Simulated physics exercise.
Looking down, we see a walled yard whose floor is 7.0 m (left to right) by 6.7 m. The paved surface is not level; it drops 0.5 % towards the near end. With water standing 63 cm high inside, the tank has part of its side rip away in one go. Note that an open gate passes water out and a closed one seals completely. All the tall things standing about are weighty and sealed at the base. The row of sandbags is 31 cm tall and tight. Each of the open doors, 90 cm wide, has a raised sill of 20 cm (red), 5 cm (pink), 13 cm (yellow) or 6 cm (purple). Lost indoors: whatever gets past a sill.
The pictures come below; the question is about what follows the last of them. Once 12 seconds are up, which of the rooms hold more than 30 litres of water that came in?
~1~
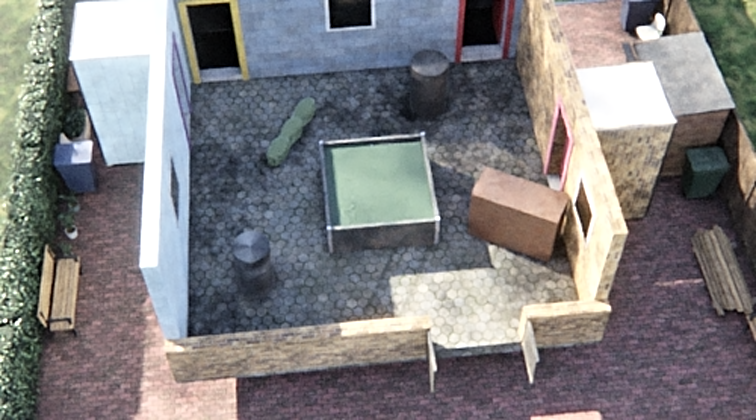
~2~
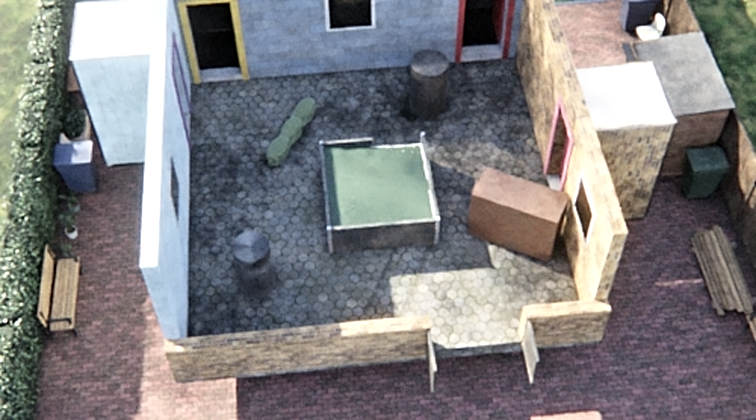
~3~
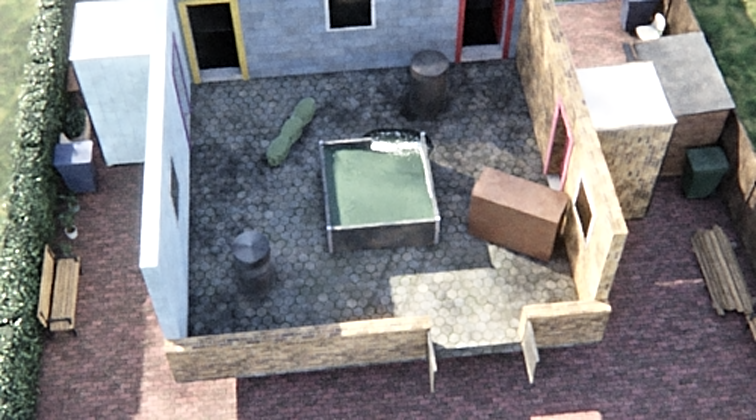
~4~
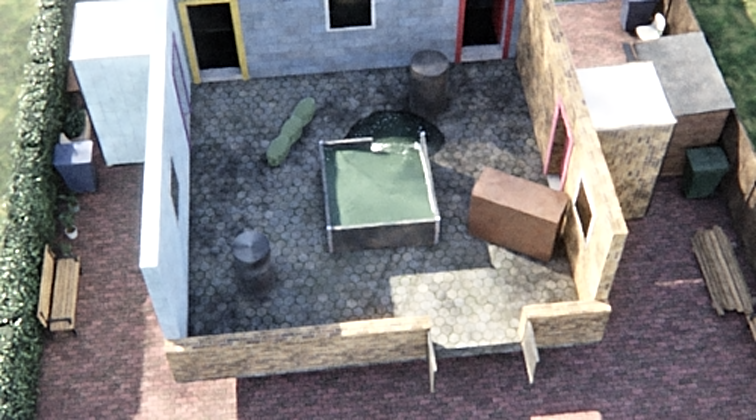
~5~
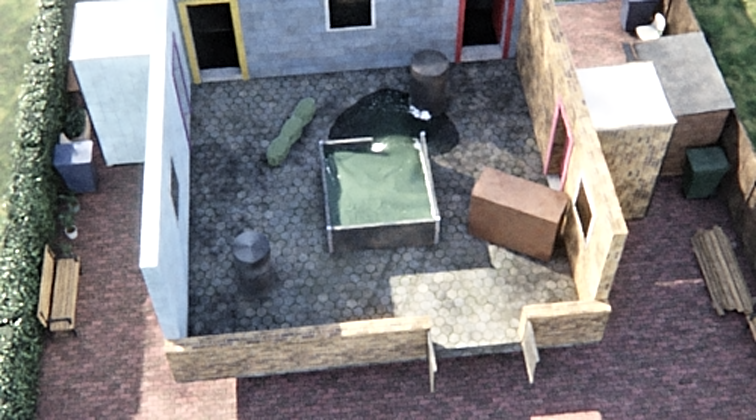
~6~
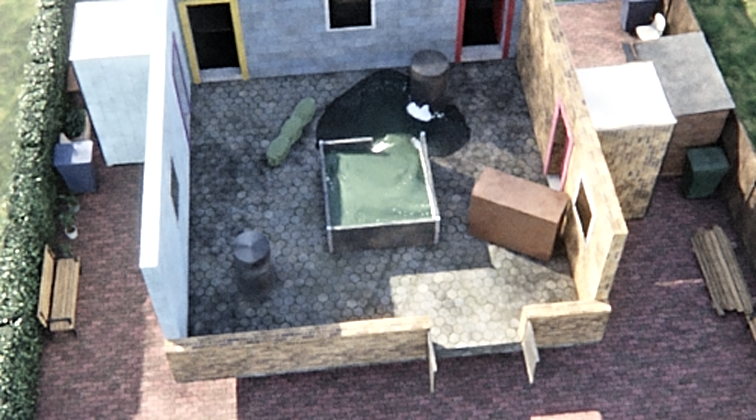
Red door - 30 litres or less. Pink door - more than 30 litres. Yellow door - 30 litres or less. Purple door - more than 30 litres.
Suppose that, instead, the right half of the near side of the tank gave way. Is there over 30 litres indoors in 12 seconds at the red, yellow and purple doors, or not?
Door by door - red: Within bounds, yellow: Within bounds, purple: Within bounds.
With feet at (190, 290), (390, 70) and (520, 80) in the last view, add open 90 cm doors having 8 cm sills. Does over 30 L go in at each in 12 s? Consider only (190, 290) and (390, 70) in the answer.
First door short of the limit, second door beyond the limit.
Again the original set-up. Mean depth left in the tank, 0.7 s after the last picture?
I'd put the mean depth near 45 centimetres.
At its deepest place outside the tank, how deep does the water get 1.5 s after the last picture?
It tops out at some 34 cm.
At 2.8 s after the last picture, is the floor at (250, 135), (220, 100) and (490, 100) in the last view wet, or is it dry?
Soaked, soaked, soaked.
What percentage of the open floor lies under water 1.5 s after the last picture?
Close to 25 in a hundred.
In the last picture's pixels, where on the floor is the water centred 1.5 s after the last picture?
At roughly (385, 156).
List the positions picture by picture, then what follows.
In the first picture, the tank at (378, 183) is whole and still, 63 cm deep.
In the second picture, the front is at a hidden place, 0.6 m from the gap on the tank's far side; 0.2 m2 of floor is under water; 63 cm left at the back of the tank.
In the third picture, the front is at (370, 135), 0.9 m from the gap on the tank's far side; 0.9 m2 of floor is under water; 63 cm left at the back of the tank.
In the fourth picture, water pours out on the tank's far side and has run 1.3 m, to (379, 115); typically 7 cm deep outside, 63 cm at the tank's back.
In the fifth picture, the front is at (393, 92), 1.9 m from the gap on the tank's far side; 3.1 m2 of floor is under water; 62 cm left at the back of the tank.
In the sixth picture, water pours out on the tank's far side and has run 2.5 m, to (393, 74); typically 5 cm deep outside, 58 cm at the tank's back.
Then, 0.7 s after the last picture water covers 15 % of the floor and is deepest (37 cm) near (400, 158); red door not reached, pink door not reached, yellow door not reached, purple door not reached.
Then, 1.5 s after the last picture water covers 25 % of the floor and is deepest (34 cm) near (369, 70); red door 4 cm at the sill, 0 L in, pink door not reached, yellow door 2 cm at the sill, 0 L in, purple door not reached.
Then, 2.8 s after the last picture water covers 40 % of the floor and is deepest (24 cm) near (200, 83); red door 14 cm at the sill, 0 L in, pink door 2 cm at the sill, 0 L in, yellow door 6 cm at the sill, 0 L in, purple door 14 cm at the sill, 12 L in.
Then, 6.3 s after the last picture water covers 70 % of the floor and is deepest (16 cm) near (523, 212); red door 12 cm at the sill, 0 L in, pink door 12 cm at the sill, 22 L in, yellow door 9 cm at the sill, 4 L in, purple door 10 cm at the sill, 72 L in.
Then, 11.3 s after the last picture water covers 95 % of the floor and is deepest (10 cm) near (434, 198); red door 6 cm at the sill, 0 L in, pink door 9 cm at the sill, 120 L in, yellow door 6 cm at the sill, 4 L in, purple door 6 cm at the sill, 85 L in.
